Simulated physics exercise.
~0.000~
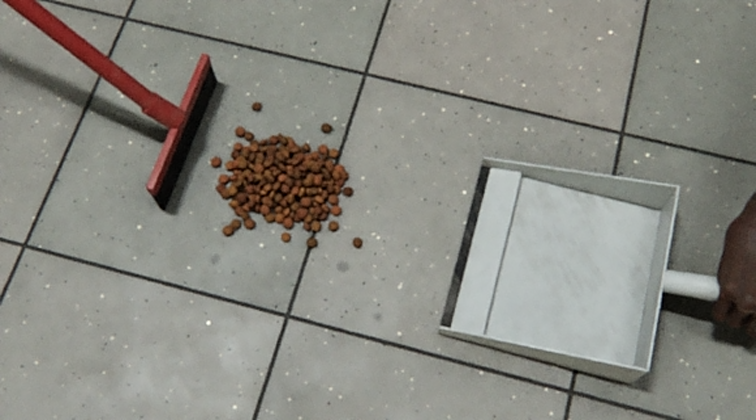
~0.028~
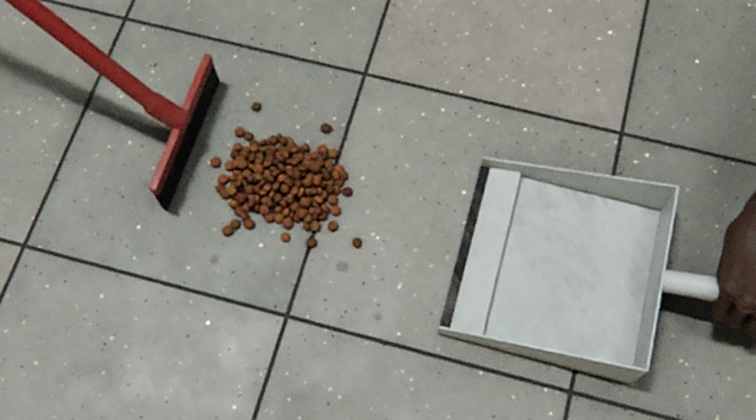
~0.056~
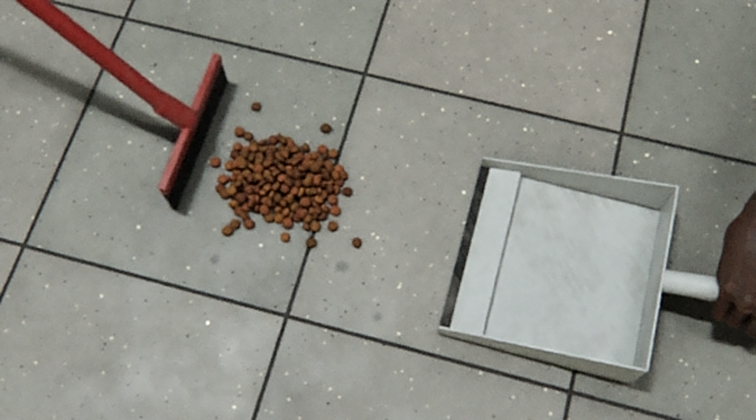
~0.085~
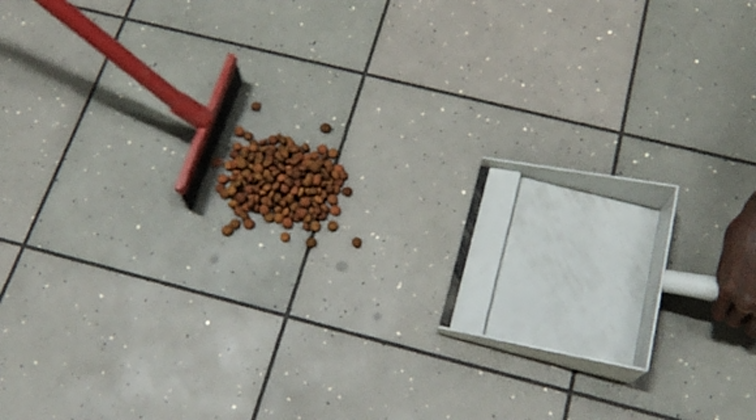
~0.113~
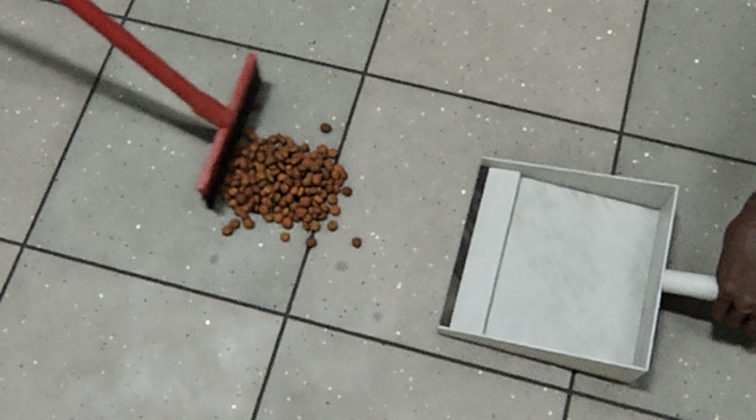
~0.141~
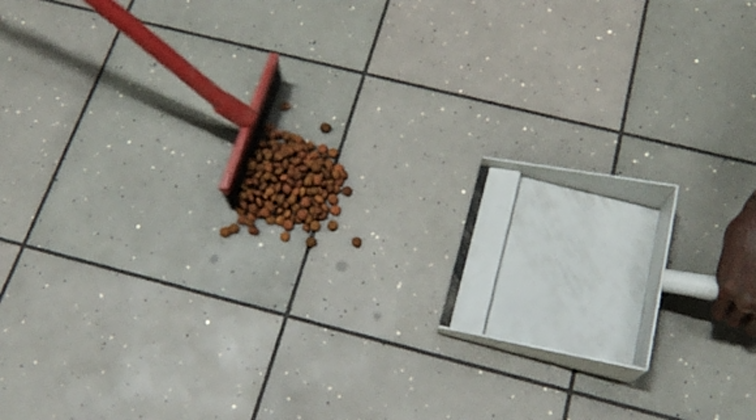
At first, a red broom-like tool with a dark edge sits left of a loose pile of brown kibble on grey tiles, while a hand holds a pale dustpan at right. The blade slides rightward, meets the pile and pushes its left side inward, as the dustpan stays still.
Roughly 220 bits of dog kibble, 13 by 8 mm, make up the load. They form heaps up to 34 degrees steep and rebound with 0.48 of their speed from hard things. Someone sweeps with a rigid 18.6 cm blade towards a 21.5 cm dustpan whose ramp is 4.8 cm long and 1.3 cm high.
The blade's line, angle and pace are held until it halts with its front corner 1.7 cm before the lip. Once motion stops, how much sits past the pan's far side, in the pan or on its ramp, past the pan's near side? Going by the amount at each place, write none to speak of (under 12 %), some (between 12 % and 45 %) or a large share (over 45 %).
Far side: Some, pan: Some, near side: None to speak of.
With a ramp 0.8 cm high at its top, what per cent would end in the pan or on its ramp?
I'd expect close to 30 per cent.
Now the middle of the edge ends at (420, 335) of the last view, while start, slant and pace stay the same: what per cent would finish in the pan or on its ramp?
About 30 %.
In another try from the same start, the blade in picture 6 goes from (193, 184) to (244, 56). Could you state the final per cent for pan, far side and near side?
Pan 5, far 30, near 0.
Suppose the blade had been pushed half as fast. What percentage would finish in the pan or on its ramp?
Share: About 20 %.
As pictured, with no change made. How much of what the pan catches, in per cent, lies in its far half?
Share: Approx. 90 %.
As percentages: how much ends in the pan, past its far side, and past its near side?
In per cent - far side 25, pan 25, near side 0.
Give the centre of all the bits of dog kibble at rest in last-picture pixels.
Near (470, 213).
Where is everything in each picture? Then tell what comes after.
The first frame shows blade from (153, 190) to (206, 61), moved 0.0 cm, 0 of the pieces shifted so far; middle of the pieces at (281, 182); pan at (570, 274).
The second frame shows blade from (155, 190) to (209, 61), moved 0.4 cm, 0 of the pieces shifted so far; middle of the pieces at (281, 182).
The third frame shows blade from (165, 190) to (217, 61), moved 1.5 cm, 0 of the pieces shifted so far; middle of the pieces at (281, 182).
The fourth frame shows blade from (181, 190) to (233, 61), moved 3.4 cm, 0 of the pieces shifted so far; middle of the pieces at (281, 181).
The fifth frame shows blade from (203, 190) to (253, 61), moved 5.9 cm, 27 of the pieces shifted so far; middle of the pieces at (281, 181).
The sixth frame shows blade from (225, 189) to (275, 61), moved 8.5 cm, 121 of the pieces shifted so far; middle of the pieces at (284, 181); pan at (569, 273). Its pace works out near 0.94 m/s, heading 15 degrees away from the viewer's side.
After 0.29 s, middle of the blade 14 cm from the lip; 0 % over the lip, far side 10 %, near side 0 %.
After 0.39 s, middle of the blade 5 cm from the lip; 0 % over the lip, far side 20 %, near side 0 %.
After 0.63 s, middle of the blade 2 cm from the lip; 25 % over the lip, far side 25 %, near side 0 %.
By 1.3 s all is still; far side 25 %, pan 25 %, near side 0 %, in front of the lip or behind the blade 50 %.
